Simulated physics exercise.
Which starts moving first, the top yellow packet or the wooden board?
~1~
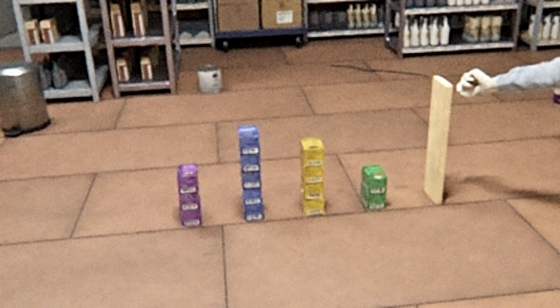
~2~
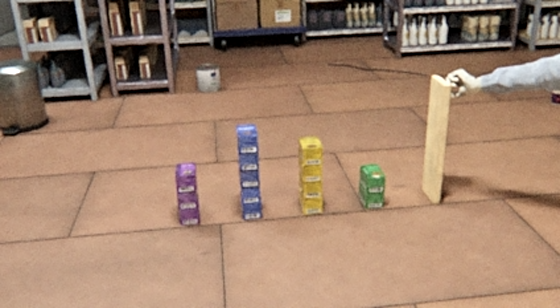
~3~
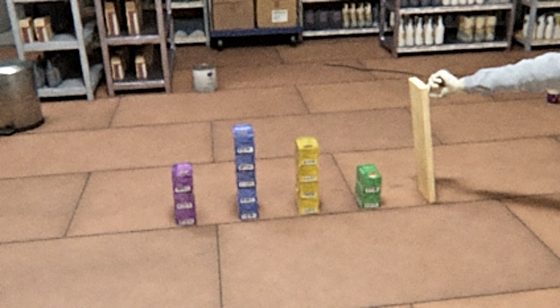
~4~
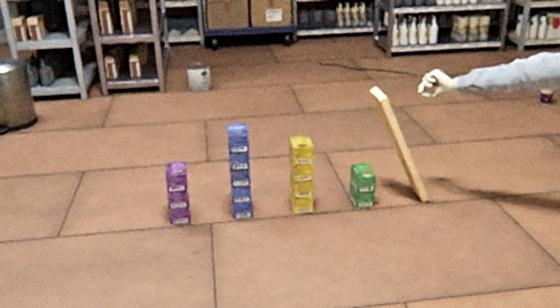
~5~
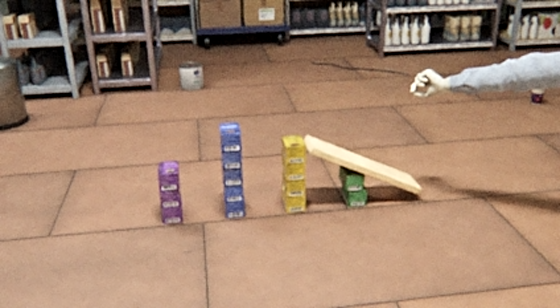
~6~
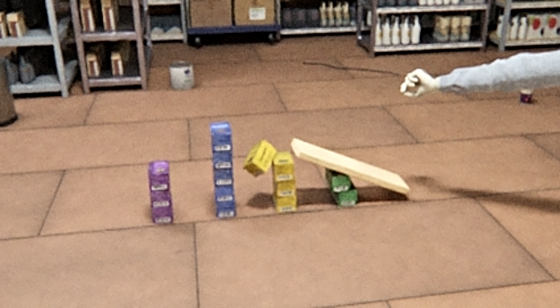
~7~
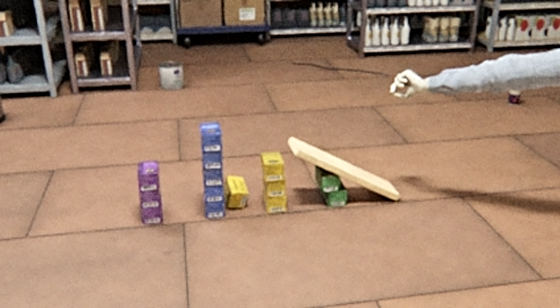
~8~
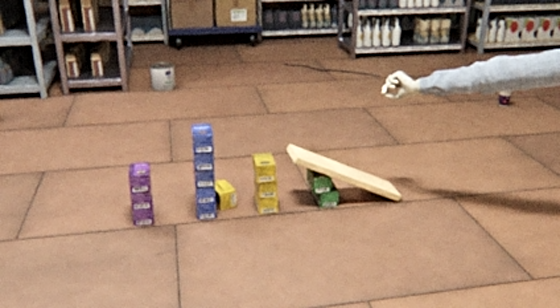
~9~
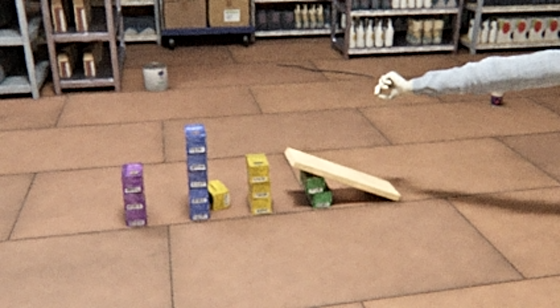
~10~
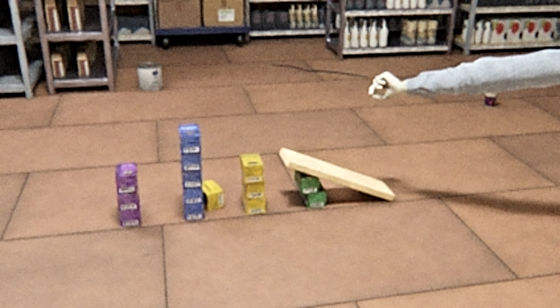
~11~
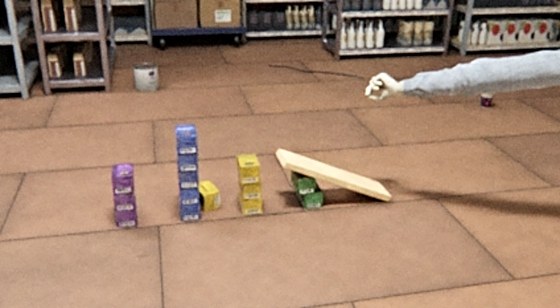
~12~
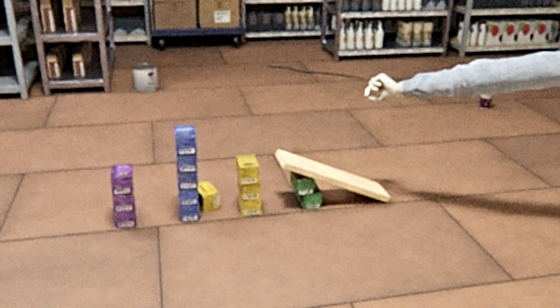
The wooden board moves first, tipping left from the gloved hand. The top yellow packet only comes off its stack after the board has come down against it.
